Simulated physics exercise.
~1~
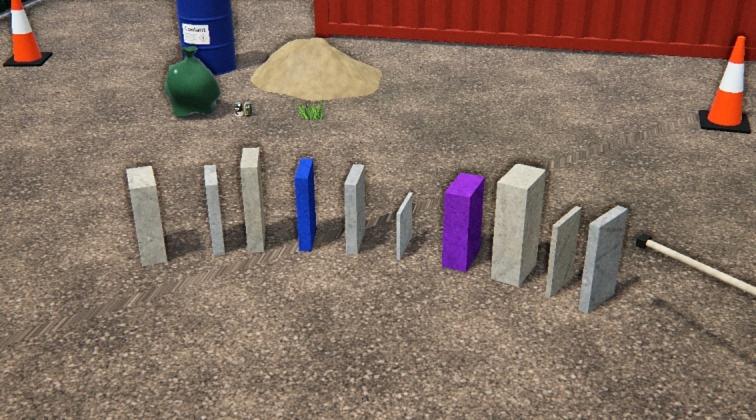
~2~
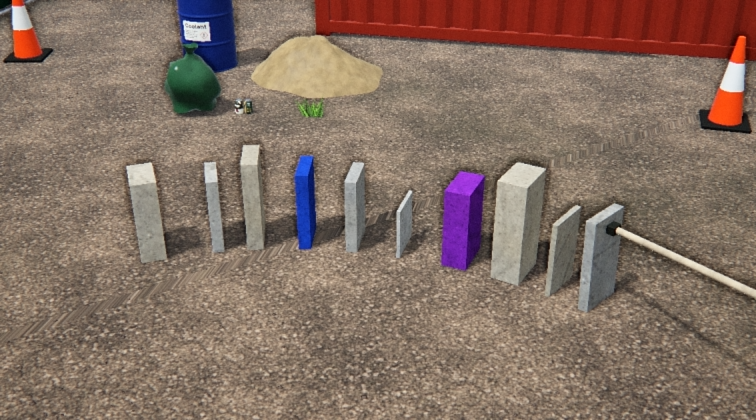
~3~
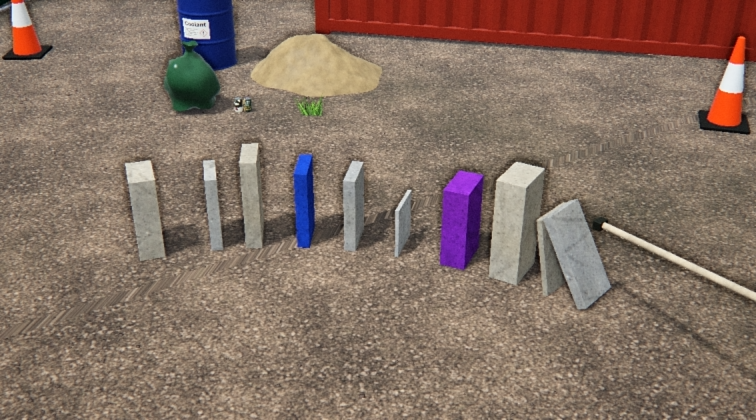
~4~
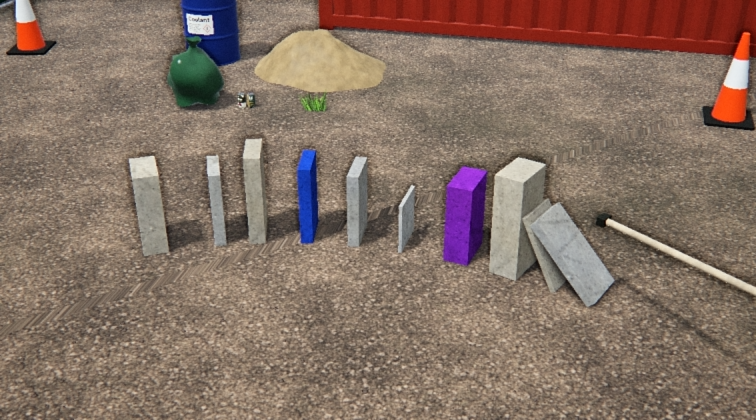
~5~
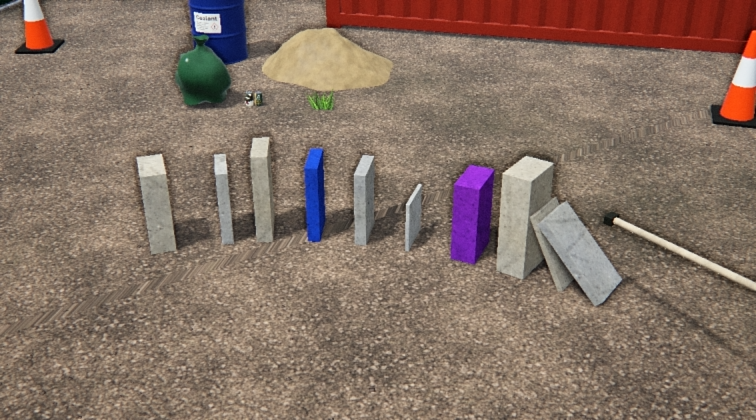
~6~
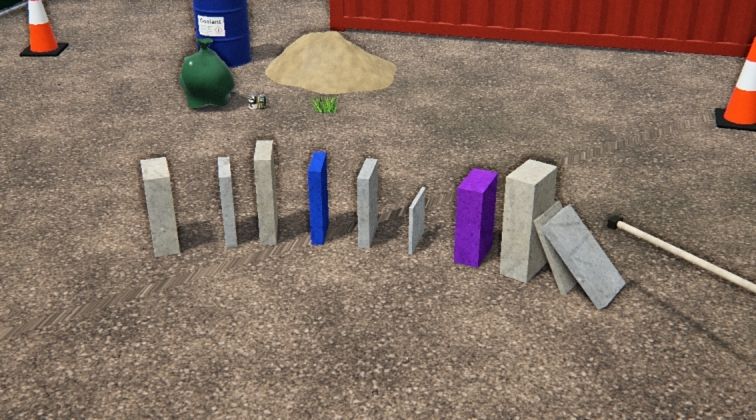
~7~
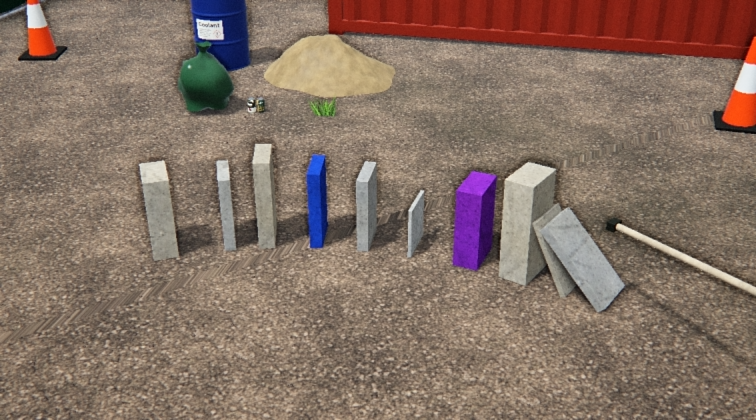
A pole tips the rightmost slab into its neighbour, and both lean while the rest stand.
